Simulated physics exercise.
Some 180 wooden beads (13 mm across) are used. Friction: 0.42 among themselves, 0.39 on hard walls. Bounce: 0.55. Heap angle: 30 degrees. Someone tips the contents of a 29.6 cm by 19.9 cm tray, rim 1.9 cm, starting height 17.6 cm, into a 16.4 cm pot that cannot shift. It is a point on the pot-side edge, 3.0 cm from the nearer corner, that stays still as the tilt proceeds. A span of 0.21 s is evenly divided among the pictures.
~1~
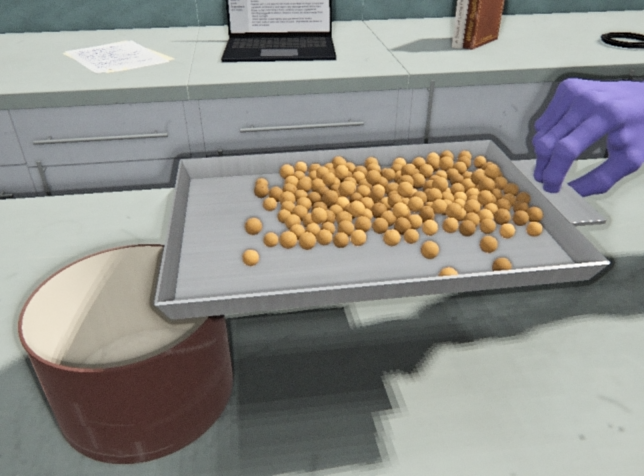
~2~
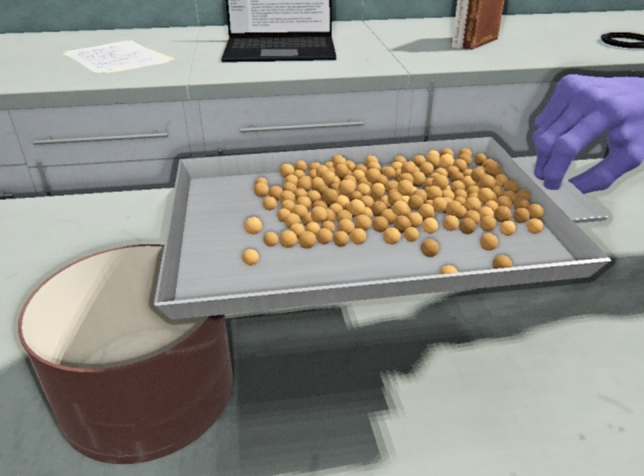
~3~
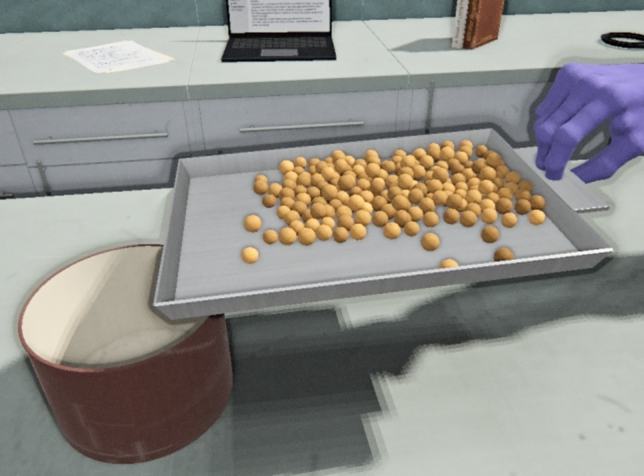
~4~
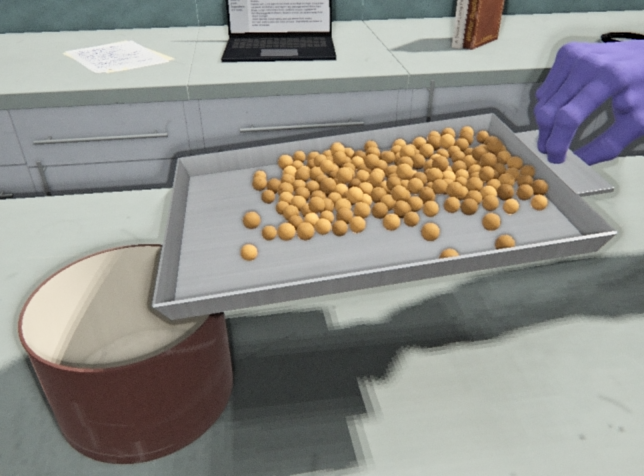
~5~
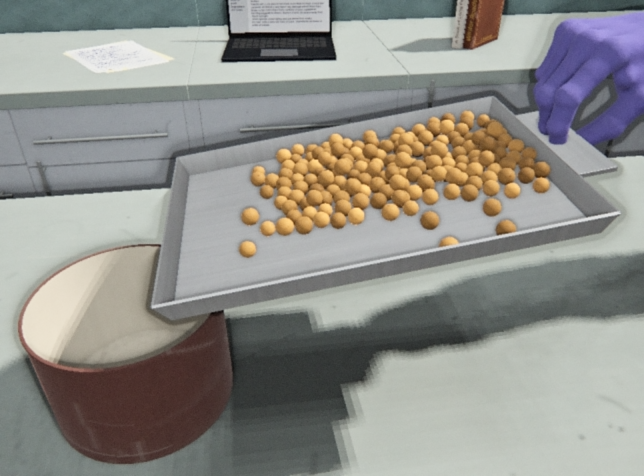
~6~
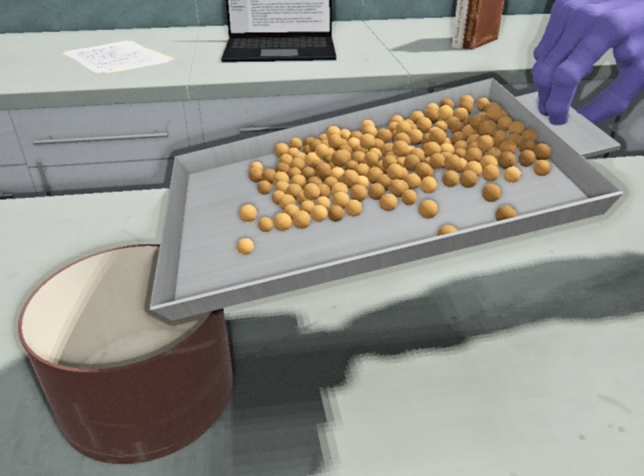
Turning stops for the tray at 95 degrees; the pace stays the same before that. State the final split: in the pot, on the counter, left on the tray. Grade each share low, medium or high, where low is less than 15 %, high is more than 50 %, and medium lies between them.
Shares - pot: High, counter: Medium, tray: Low.
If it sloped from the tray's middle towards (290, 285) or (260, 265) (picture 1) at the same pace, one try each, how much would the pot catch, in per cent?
Roughly 0 per cent on the first try and 25 per cent on the second.
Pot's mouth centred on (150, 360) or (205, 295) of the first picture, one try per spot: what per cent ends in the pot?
Roughly 65 per cent, then 35 per cent.
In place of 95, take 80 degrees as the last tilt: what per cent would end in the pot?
Share in the pot: Around 70 %.
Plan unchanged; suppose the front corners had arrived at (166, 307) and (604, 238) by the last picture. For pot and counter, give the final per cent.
Pot 0 % / counter 100 %.
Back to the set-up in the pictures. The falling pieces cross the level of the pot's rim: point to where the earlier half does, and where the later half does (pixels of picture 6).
(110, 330) first, (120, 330) later, roughly.
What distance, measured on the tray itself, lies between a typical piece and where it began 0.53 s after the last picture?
Roughly 16 cm.
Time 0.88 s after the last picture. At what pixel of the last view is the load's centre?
Near (143, 328).
Then, 0.53 s after the last picture, tilt 51 degrees; the tray holds 90 %, the pot 0 %.
Then, 0.88 s after the last picture, tilt 78 degrees; the tray holds 40 %, the pot 35 %.
Then, 1.32 s after the last picture, tilt 95 degrees; the tray holds 0 %, the pot 70 %.
In the end, pot 75 %, counter 30 %, tray 0 %.
